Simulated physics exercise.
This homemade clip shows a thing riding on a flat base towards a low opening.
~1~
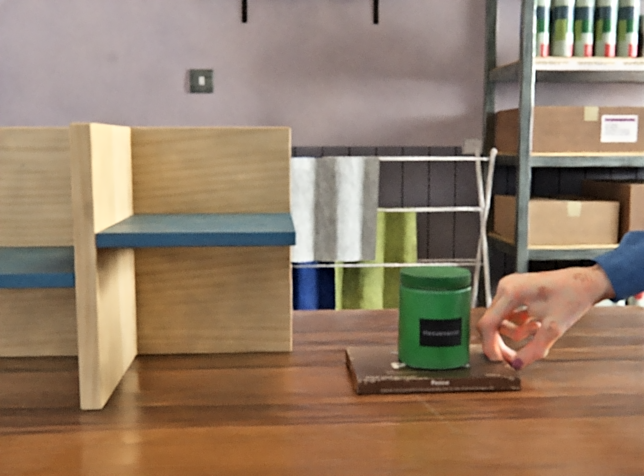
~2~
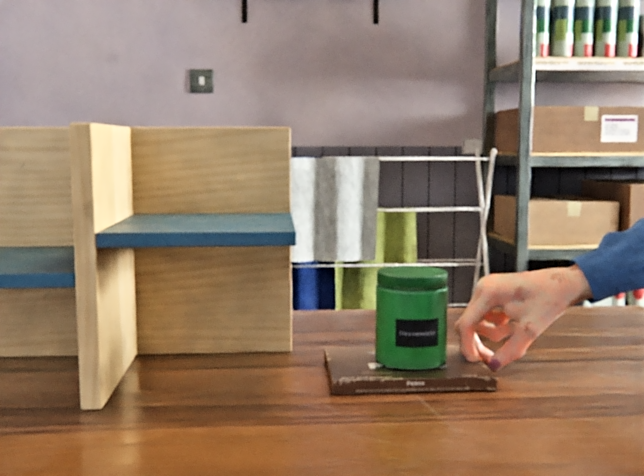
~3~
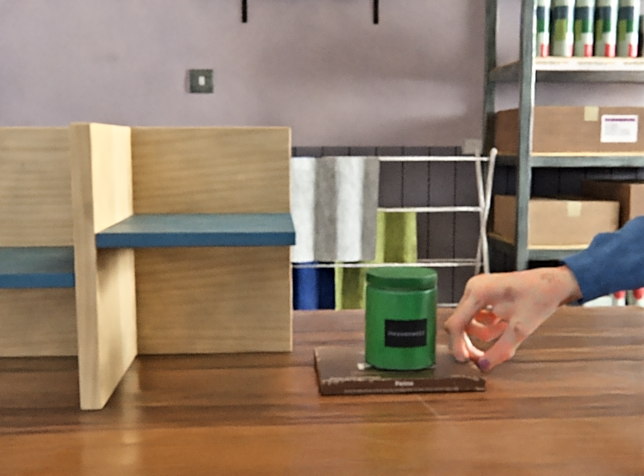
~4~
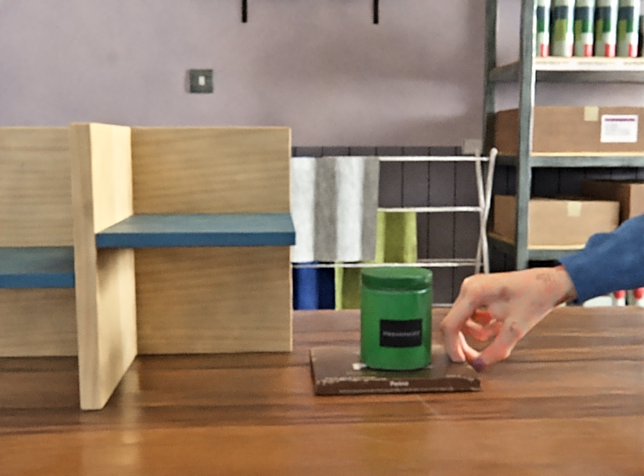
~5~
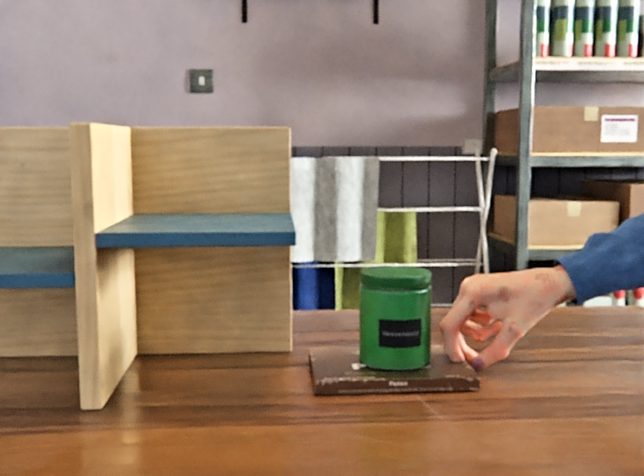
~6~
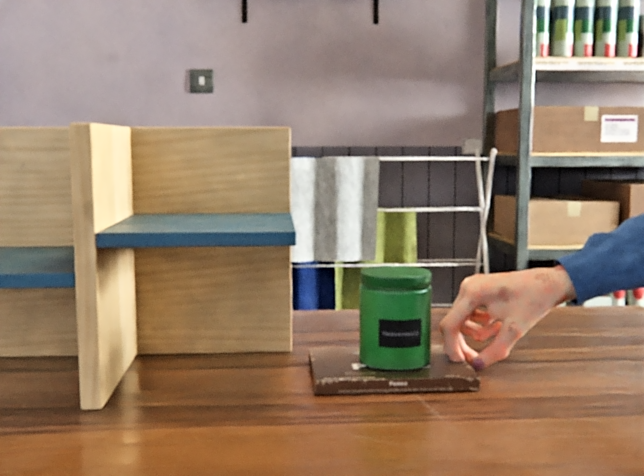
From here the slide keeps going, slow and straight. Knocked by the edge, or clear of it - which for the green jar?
The green jar clears the edge.
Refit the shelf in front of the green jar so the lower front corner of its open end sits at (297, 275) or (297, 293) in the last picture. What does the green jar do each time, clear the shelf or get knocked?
Free, hit.
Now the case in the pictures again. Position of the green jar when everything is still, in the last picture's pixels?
The middle ends up near (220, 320).
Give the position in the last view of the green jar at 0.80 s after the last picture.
Centre estimate: (323, 318).
Then, 0.80 s after the last picture, green jar riding along near (322, 318).
At rest, the green jar rides in untouched, near (220, 320).
